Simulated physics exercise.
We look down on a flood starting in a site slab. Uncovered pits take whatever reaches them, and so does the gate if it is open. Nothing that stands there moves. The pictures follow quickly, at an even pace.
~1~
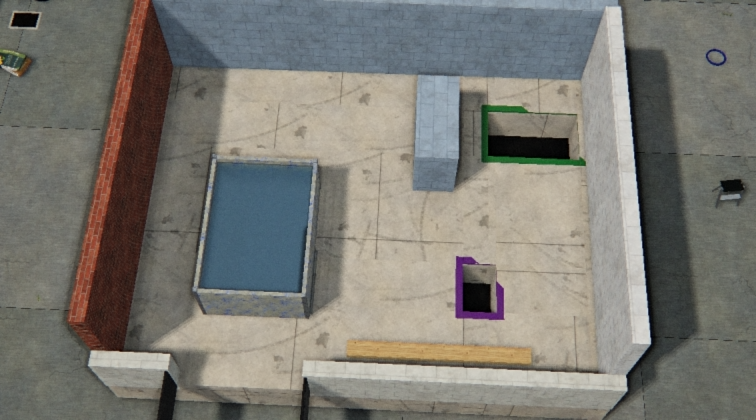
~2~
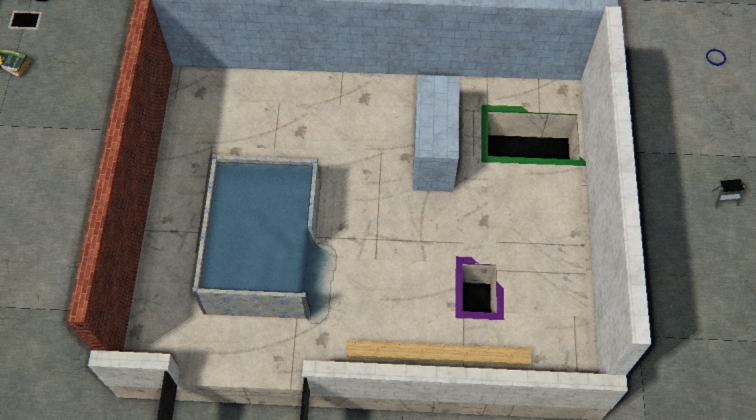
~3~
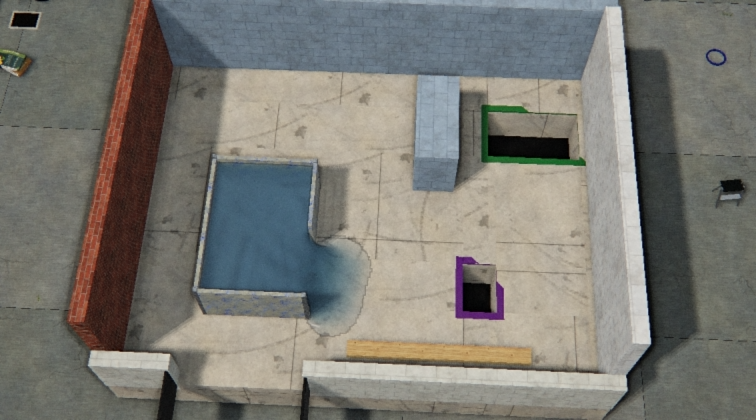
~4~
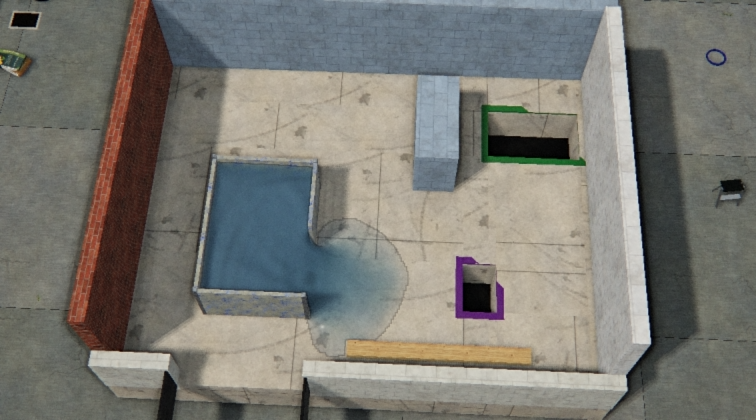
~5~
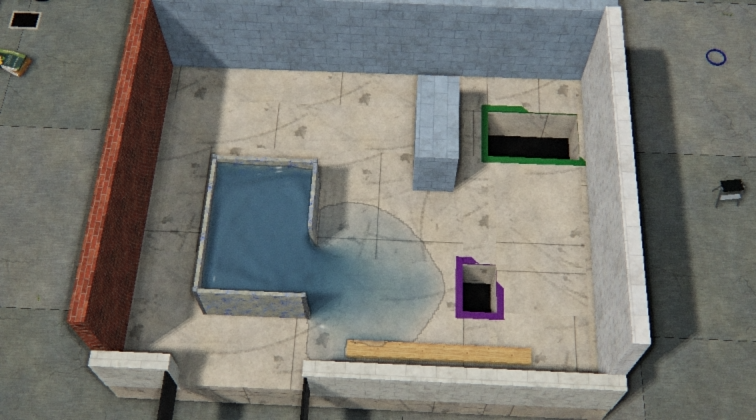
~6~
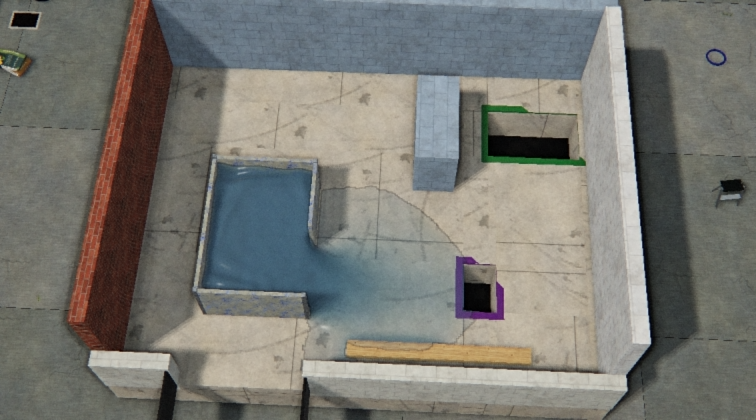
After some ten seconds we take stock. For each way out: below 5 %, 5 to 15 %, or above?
The gate takes less than 5 %; the purple pit takes more than 15 %; the green pit takes more than 15 %.
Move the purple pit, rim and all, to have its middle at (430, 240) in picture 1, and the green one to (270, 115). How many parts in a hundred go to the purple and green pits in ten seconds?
In per cent: Purple 25, green 6.
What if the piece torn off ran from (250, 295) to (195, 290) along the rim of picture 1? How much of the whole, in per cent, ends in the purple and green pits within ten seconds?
Parts in a hundred: Purple 0, green 0.
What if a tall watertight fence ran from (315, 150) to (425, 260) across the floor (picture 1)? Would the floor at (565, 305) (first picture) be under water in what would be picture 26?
Verdict: Flooded.
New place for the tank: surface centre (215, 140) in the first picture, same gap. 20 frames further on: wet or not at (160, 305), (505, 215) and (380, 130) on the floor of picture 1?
In turn: No water, under water, covered.
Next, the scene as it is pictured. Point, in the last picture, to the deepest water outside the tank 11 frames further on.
Near (591, 354).
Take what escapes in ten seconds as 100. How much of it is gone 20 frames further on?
About 30 per cent.
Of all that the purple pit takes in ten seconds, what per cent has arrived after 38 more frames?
Some 70 per cent.
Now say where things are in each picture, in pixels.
Still water in the water tank at (258, 226), in the first frame.
The front is at (312, 320), out from the gap at (307, 274), in the second frame.
Water pours out at (308, 276) and has run to (361, 254), in the third frame.
The front is at (403, 279), out from the gap at (308, 276), in the fourth frame.
The front is at (440, 284), out from the gap at (308, 276), in the fifth frame.
The front is at (469, 316), out from the gap at (308, 276), in the sixth frame.
A moment on, water covers 35 % of the floor; the gate 0 %, the purple pit 4 %, the green pit 0 %.
Next, water covers 40 % of the floor; the gate 0 %, the purple pit 9 %, the green pit 0 %.
Then, water covers 45 % of the floor; the gate 0 %, the purple pit 15 %, the green pit 5 %.
Later, water covers 50 % of the floor; the gate 0 %, the purple pit 23 %, the green pit 20 %.
In the end, water covers 60 % of the floor; the gate 1 %, the purple pit 33 %, the green pit 29 %.
